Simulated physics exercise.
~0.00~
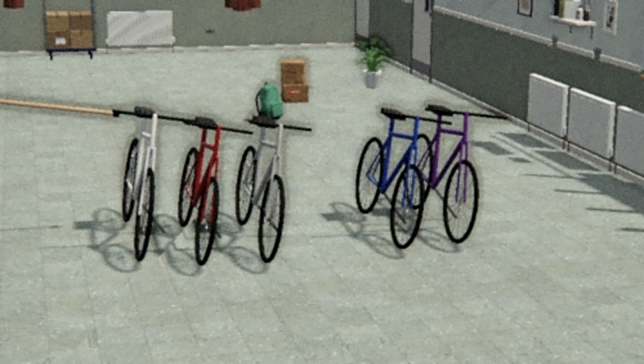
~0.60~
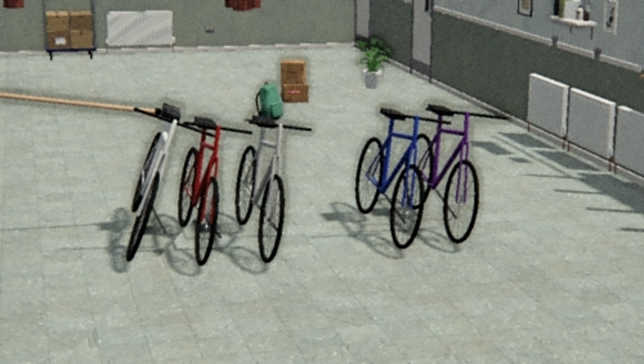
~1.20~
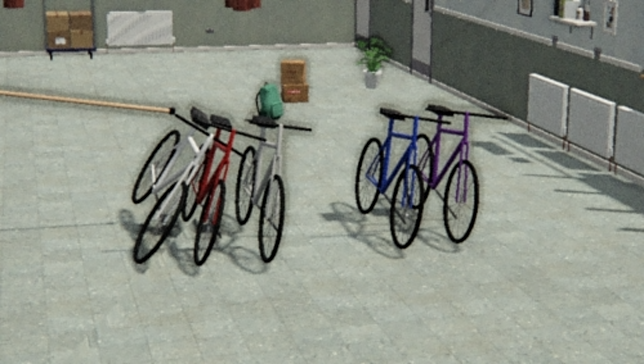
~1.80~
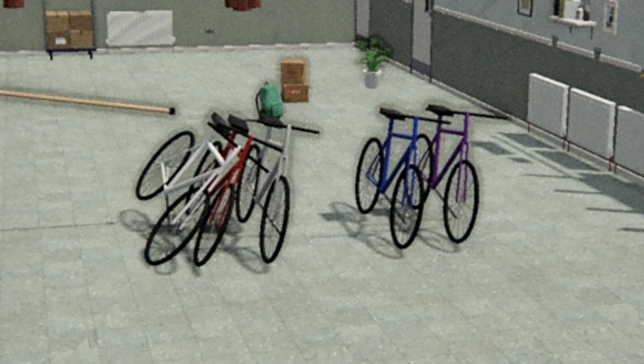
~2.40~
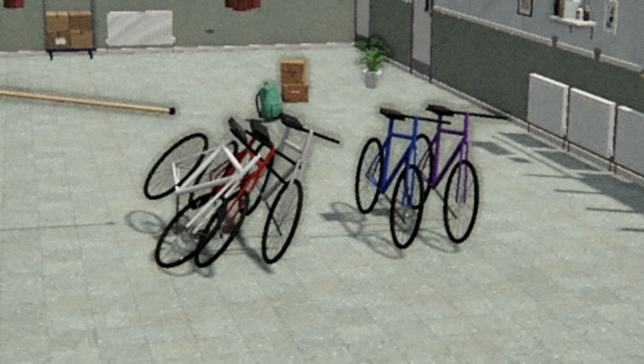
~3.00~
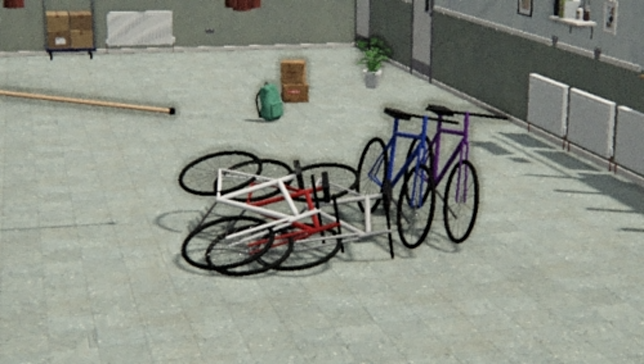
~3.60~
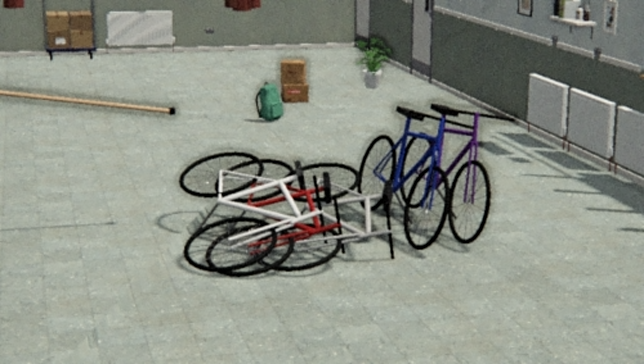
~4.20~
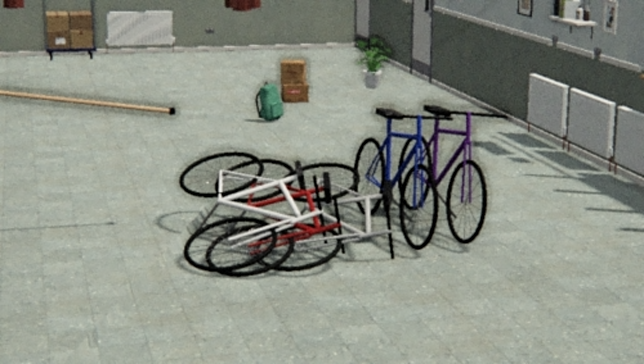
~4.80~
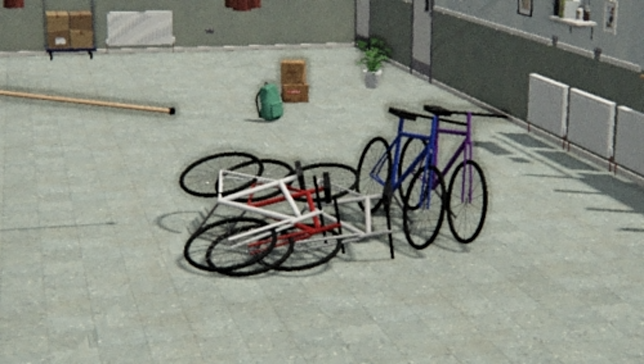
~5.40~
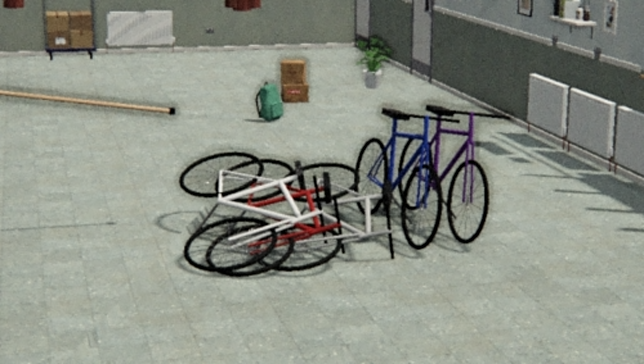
At first, five bicycles stand parked across a tiled hallway, with a white one, a red one and a pale grey one on the left and a blue and a purple one farther right. A long pole reaching in from the left pushes the white bicycle's saddle to the right, then stops as the bike tips into the red one. The red bicycle leans over in turn and carries the grey one with it. All three topple rightward into a tangled heap beside the blue bicycle, which rocks slightly but stays up. At the end, the blue and purple bicycles are still standing.
